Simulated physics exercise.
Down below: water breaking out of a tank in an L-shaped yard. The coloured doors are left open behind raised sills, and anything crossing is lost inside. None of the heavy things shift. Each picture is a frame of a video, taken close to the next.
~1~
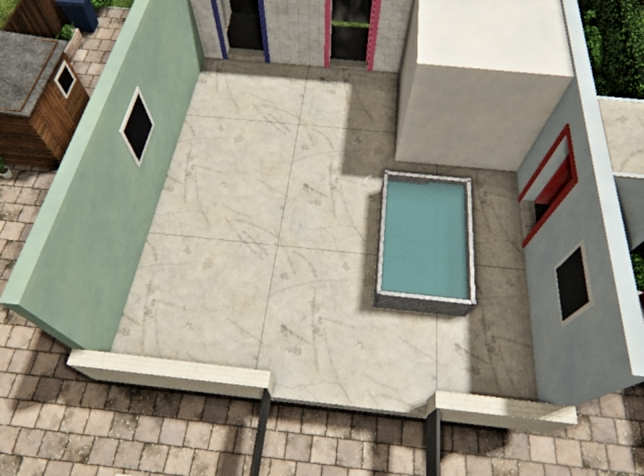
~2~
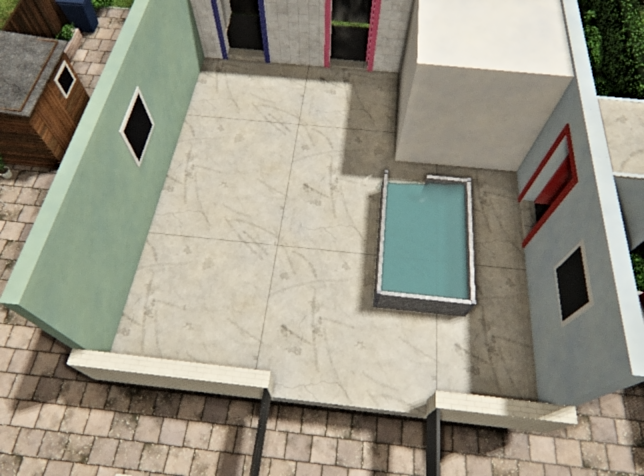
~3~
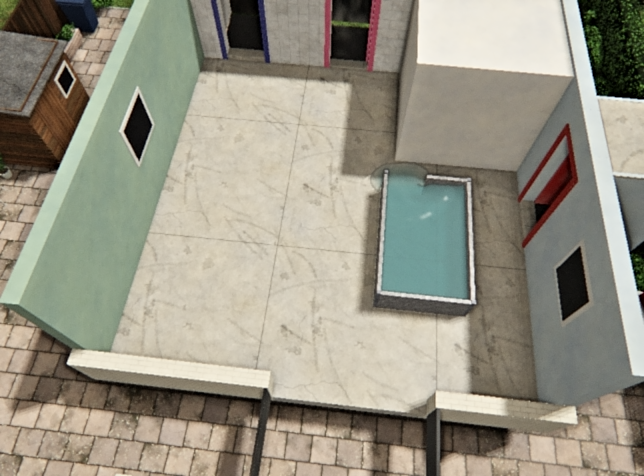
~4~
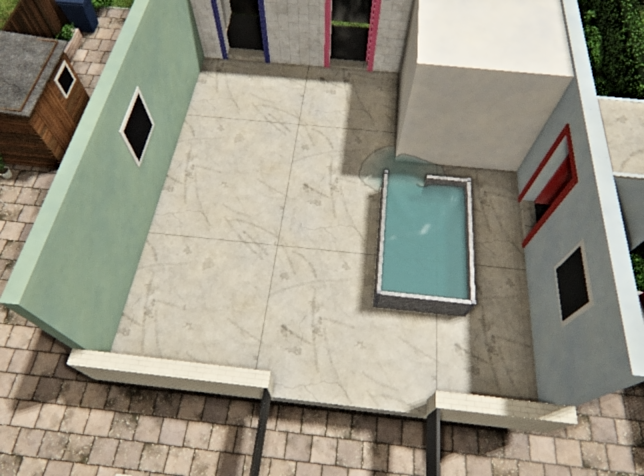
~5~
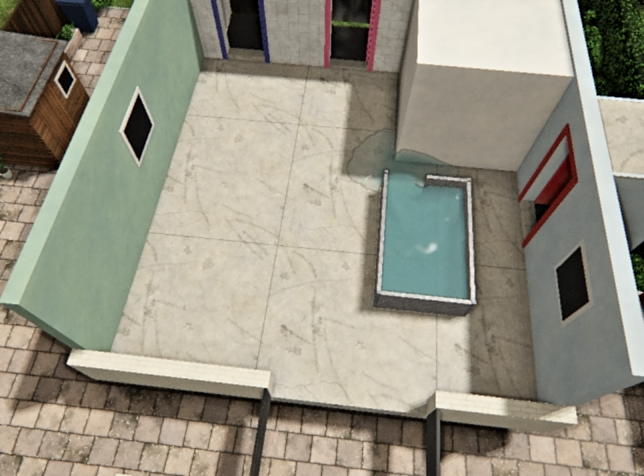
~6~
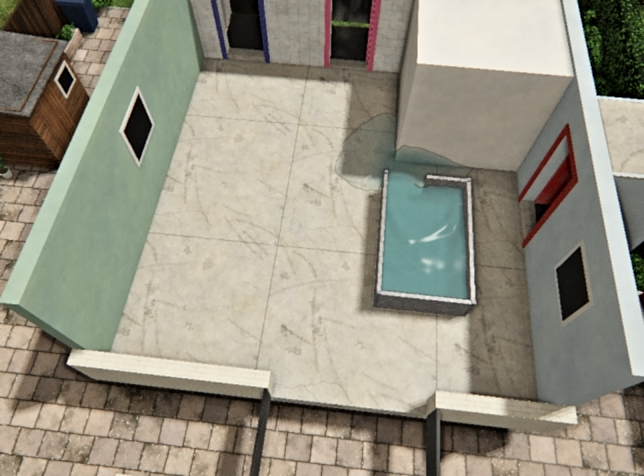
A tank in a walled yard opens at its far side and water spreads across the floor.
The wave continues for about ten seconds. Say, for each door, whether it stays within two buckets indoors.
One by one: The red door is going to stay within two buckets; the pink door is going to be swamped; the blue door is going to stay within two buckets.
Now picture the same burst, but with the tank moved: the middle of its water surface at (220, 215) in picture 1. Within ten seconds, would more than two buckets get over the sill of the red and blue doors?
Per door - red: Falls short; blue: Overshoots.
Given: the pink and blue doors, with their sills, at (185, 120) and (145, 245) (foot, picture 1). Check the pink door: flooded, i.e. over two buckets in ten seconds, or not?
Result: Pink door overshoots the mark.
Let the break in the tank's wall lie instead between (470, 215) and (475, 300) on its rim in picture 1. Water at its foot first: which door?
It's the red door that is reached before the others.
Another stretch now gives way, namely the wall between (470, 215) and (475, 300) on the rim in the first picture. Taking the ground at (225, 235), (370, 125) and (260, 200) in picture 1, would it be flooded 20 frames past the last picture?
Taken one by one: Unaffected, then unaffected, then unaffected.
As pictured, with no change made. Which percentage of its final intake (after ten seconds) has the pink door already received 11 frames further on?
Something like 15 in a hundred.
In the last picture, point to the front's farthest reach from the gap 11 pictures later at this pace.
Somewhere around (264, 66).
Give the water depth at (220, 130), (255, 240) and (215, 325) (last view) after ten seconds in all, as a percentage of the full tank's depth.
In turn 12, 4 and 6 in a hundred.
A moment on, water covers 15 % of the floor; the red door not reached, the pink door not reached, the blue door not reached.
Next, water covers 25 % of the floor; the red door wet at the sill, nothing in, the pink door under two buckets in, the blue door not reached.
Then, water covers 40 % of the floor; the red door under two buckets in, the pink door over two buckets in, the blue door wet at the sill, nothing in.
Later, water covers 55 % of the floor; the red door under two buckets in, the pink door far over two buckets in, the blue door wet at the sill, nothing in.
In the end, water covers 85 % of the floor; the red door under two buckets in, the pink door far over two buckets in, the blue door wet at the sill, nothing in.
